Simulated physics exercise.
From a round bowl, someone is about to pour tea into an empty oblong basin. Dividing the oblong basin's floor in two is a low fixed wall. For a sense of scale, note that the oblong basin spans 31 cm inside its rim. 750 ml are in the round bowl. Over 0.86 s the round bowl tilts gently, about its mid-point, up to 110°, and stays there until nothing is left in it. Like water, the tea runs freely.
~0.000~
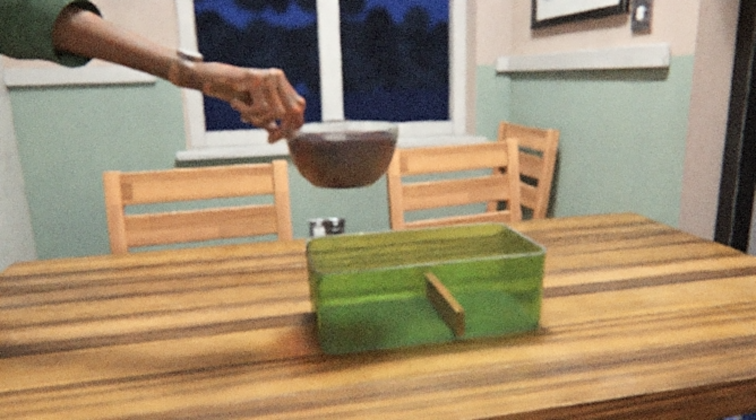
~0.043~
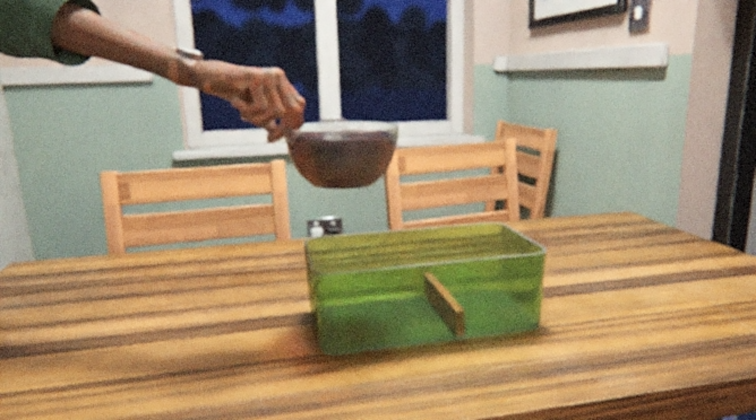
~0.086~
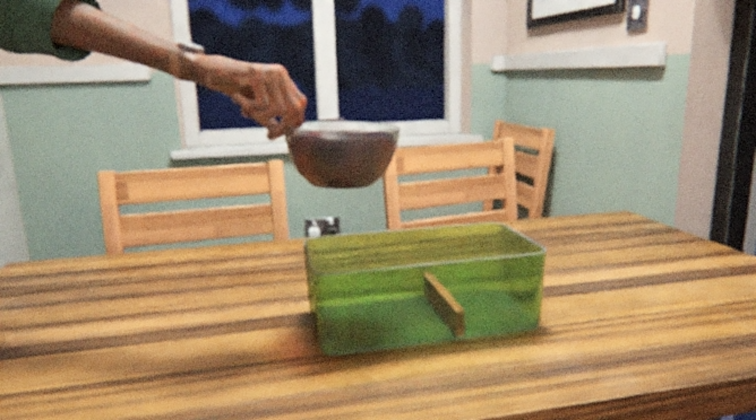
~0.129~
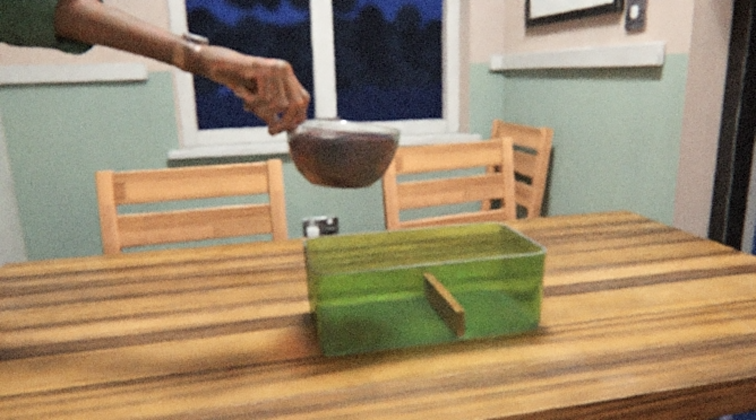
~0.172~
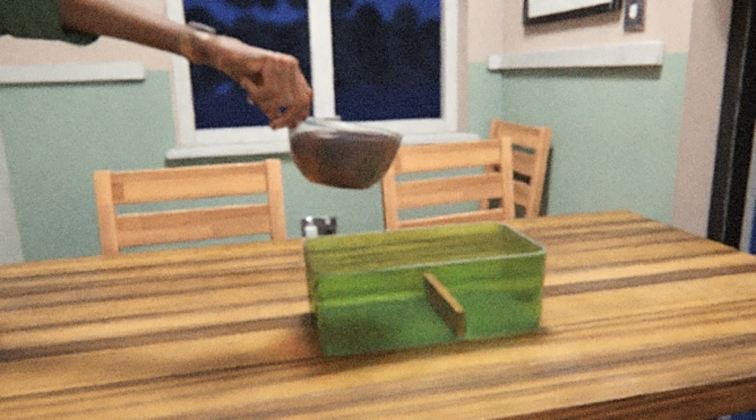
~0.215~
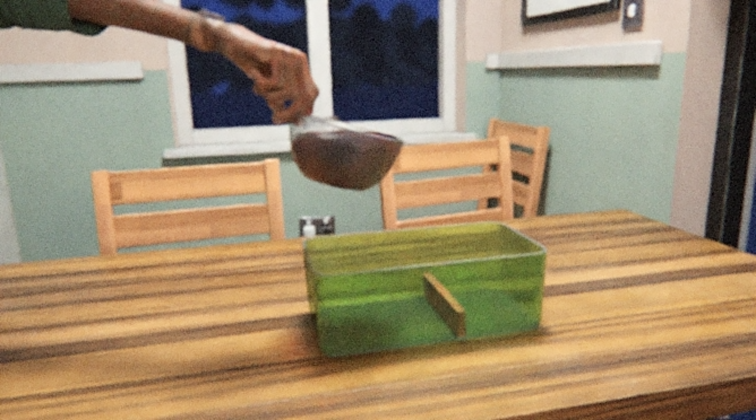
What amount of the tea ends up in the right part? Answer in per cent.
45 %.
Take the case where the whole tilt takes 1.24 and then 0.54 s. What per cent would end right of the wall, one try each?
55 then 30 %.
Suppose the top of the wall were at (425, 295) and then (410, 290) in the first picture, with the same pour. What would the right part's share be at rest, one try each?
First try about 70 %, second try about 85 %.
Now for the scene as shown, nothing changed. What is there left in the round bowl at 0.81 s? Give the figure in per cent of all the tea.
Around 1 percent of it.
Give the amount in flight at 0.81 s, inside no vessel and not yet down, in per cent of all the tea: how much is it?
It comes to some 5 percent of the total.
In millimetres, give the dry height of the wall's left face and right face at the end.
About 24 mm on the left, about 18 mm on the right.
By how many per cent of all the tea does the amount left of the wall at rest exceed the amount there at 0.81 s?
Roughly 4 in a hundred.
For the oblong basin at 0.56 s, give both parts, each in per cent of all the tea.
Around 6 on the left and around 20 on the right.
Then, 0.56 s in, the tilt is 80° and 34 per cent is still to pour, 6 is left of the wall and 19 right of it.
Then, 0.81 s in, the tilt is 109° and 1 per cent is still to pour, 48 is left of the wall and 46 right of it.
Then, 1.07 s in, the tilt is 110° and 0 per cent is still to pour, 53 is left of the wall and 45 right of it.
Then, 1.36 s in, the tilt is 110° and 0 per cent is still to pour, 53 is left of the wall and 45 right of it.
Finally, 53 per cent lies left of the wall, 45 right of it and 2 outside.
